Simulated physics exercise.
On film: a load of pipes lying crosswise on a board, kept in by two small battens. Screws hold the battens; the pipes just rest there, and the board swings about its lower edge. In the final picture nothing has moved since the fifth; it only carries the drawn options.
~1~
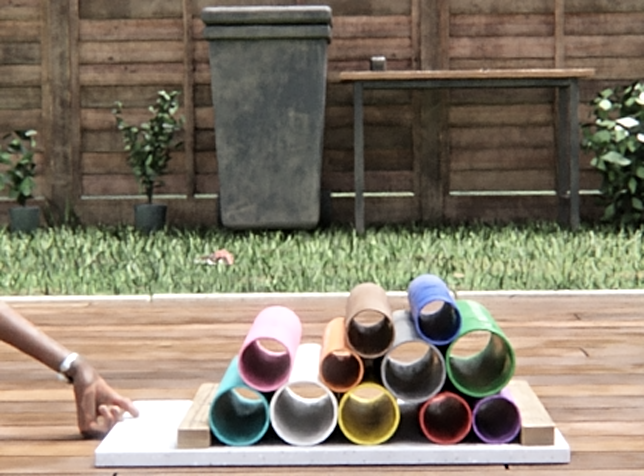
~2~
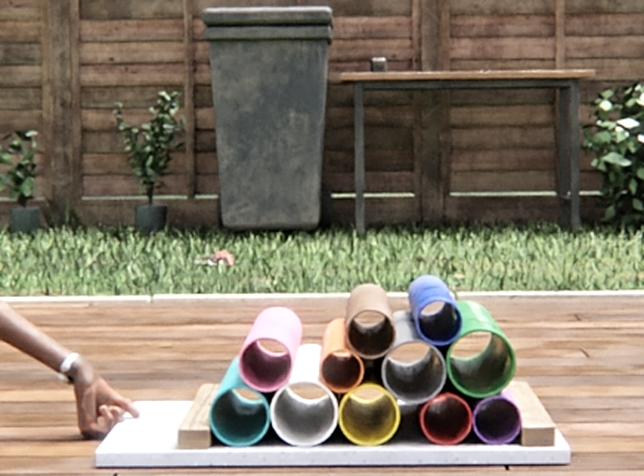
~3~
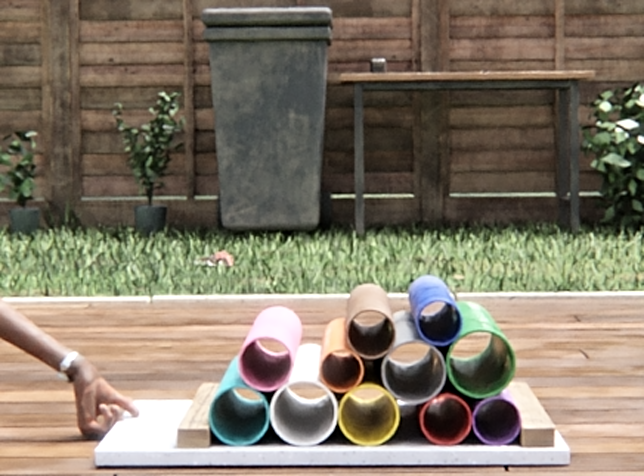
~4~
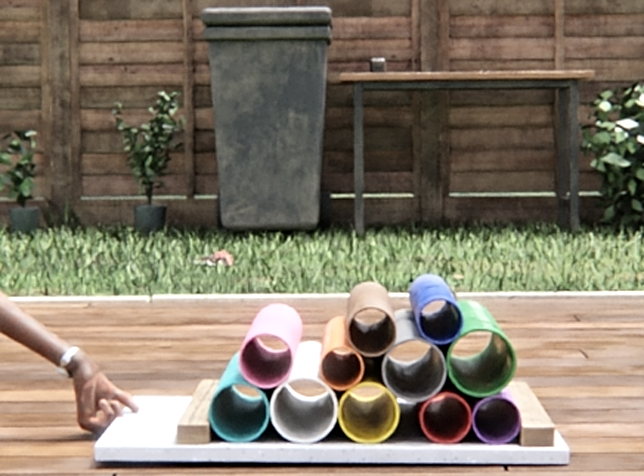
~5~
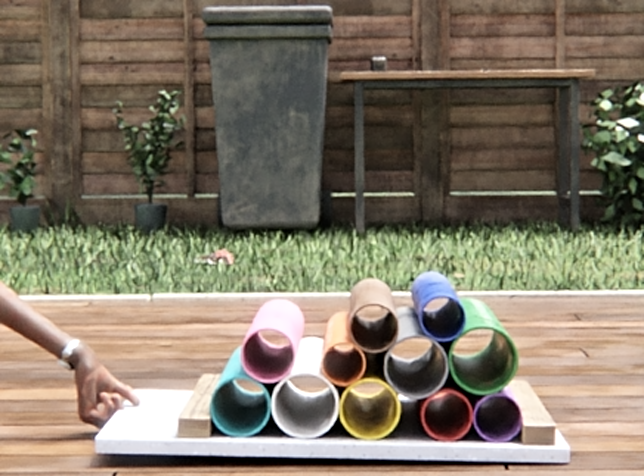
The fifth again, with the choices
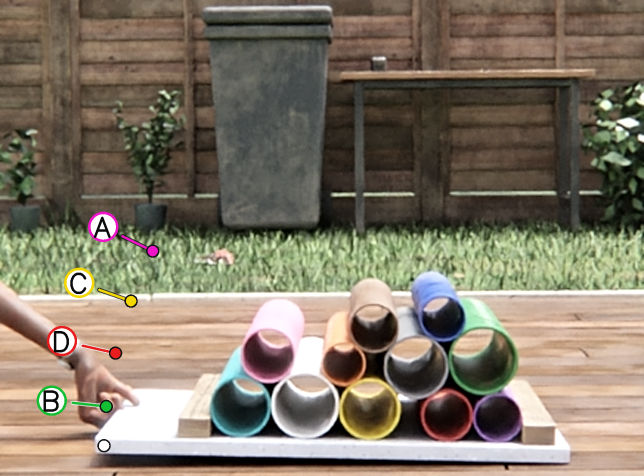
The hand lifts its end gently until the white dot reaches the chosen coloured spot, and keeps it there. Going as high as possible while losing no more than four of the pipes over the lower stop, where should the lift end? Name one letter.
The last mark within the limit is A.
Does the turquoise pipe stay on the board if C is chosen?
The turquoise pipe: Yes.
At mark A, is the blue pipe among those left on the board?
No.
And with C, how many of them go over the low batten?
It comes to four.
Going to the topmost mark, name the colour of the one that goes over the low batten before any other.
It is the green one.
On the copy, A at (153, 251); B at (106, 406); C at (131, 301); D at (116, 353); the white dot at (104, 445).
On A. First, board at 16°.
Then, board at 27°.
Finally, board at 27°, four over the low batten (grey, green, brown, blue).
By contrast, B none over the low batten; C four over the low batten (grey, green, brown, blue); D none over the low batten.
